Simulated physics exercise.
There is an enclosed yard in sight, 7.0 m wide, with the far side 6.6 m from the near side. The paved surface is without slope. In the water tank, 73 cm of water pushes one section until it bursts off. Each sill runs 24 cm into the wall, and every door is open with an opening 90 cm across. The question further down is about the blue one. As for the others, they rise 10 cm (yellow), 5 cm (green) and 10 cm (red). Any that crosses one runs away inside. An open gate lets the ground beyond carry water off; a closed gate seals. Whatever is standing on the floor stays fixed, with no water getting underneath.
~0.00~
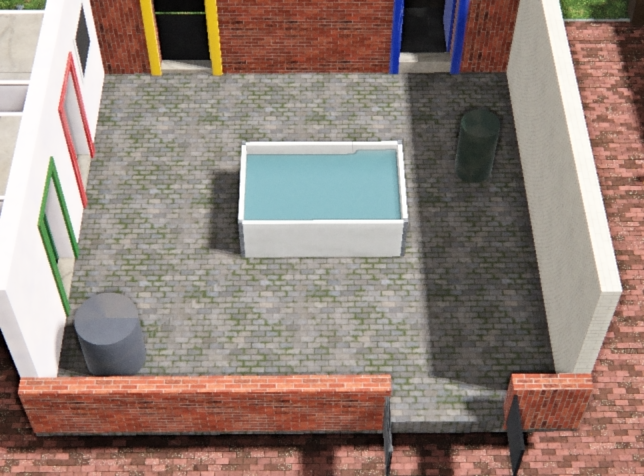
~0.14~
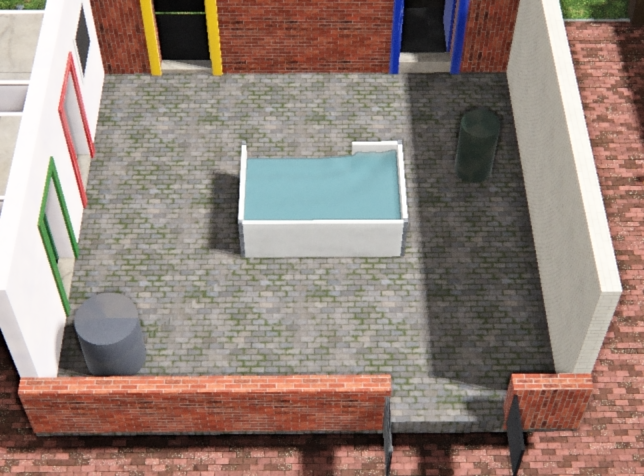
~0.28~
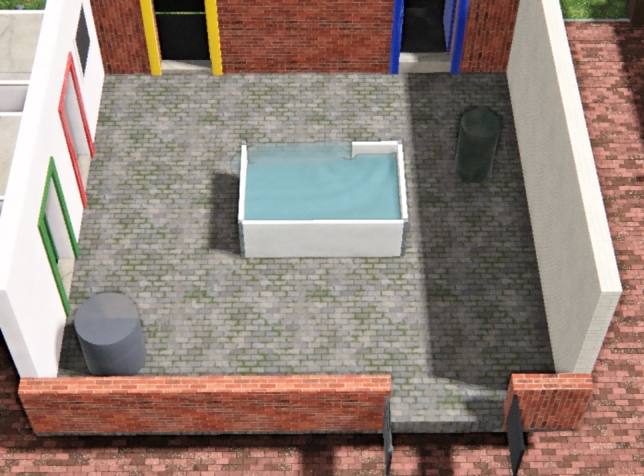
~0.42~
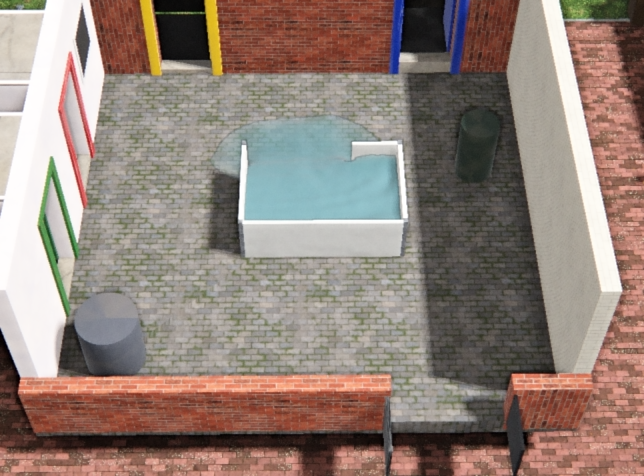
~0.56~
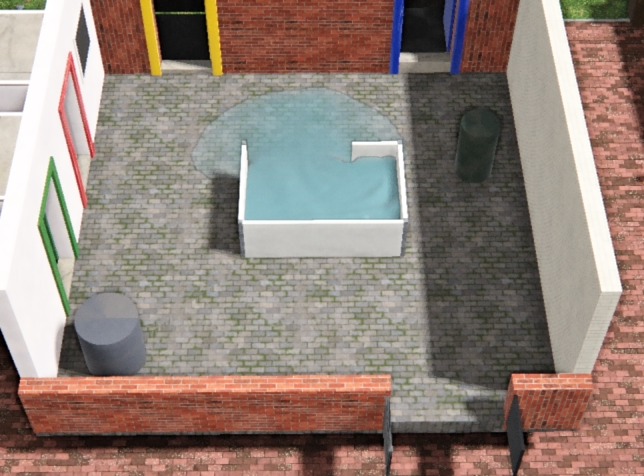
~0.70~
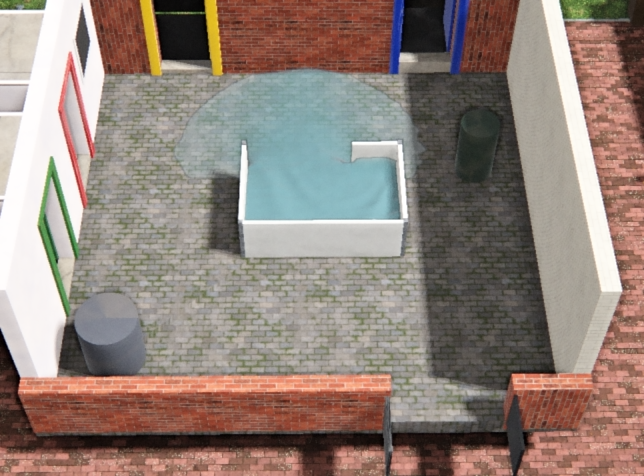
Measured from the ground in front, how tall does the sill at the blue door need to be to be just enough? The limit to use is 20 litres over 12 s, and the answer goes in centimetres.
It needs to be about 8.5 cm tall.
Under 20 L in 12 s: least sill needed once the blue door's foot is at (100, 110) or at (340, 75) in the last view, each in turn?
26 and 31 cm.
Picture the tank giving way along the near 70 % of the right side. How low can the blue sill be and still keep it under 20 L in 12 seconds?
Estimate: Near 10.0 cm.
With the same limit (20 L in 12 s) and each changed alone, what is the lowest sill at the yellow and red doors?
You'd want some 17 cm at yellow and some 5.5 cm at red.
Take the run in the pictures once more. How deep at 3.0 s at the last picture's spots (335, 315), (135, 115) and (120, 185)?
Roughly 0, 18 and 5 cm, in turn.
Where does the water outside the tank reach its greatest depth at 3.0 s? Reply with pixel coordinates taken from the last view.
About (105, 78).
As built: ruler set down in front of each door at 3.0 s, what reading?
Lab note, depth in cm: Yellow 15; green 0; blue 10; red 7.
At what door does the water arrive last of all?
The answer is the green door.
After 1.4 s water covers 25 % of the floor, deepest (46 cm) near (281, 77); 14 cm at the blue door, 0 litres in over its 25 cm sill.
After 3.0 s water covers 35 % of the floor, deepest (34 cm) near (105, 78); 10 cm at the blue door, 0 litres in over its 25 cm sill.
After 12.0 s water covers 100 % of the floor, deepest (9 cm) near (477, 328); 5 cm at the blue door, 0 litres in over its 25 cm sill.
At the blue door as built, the water arrived by 1.2 s and peaked near 16 cm at 1.8 s.
With a sill of 7.5 cm, 30 litres would have come in within the 12 s; with 10 cm, 11 litres. So under 20 litres takes about 8.5 cm.
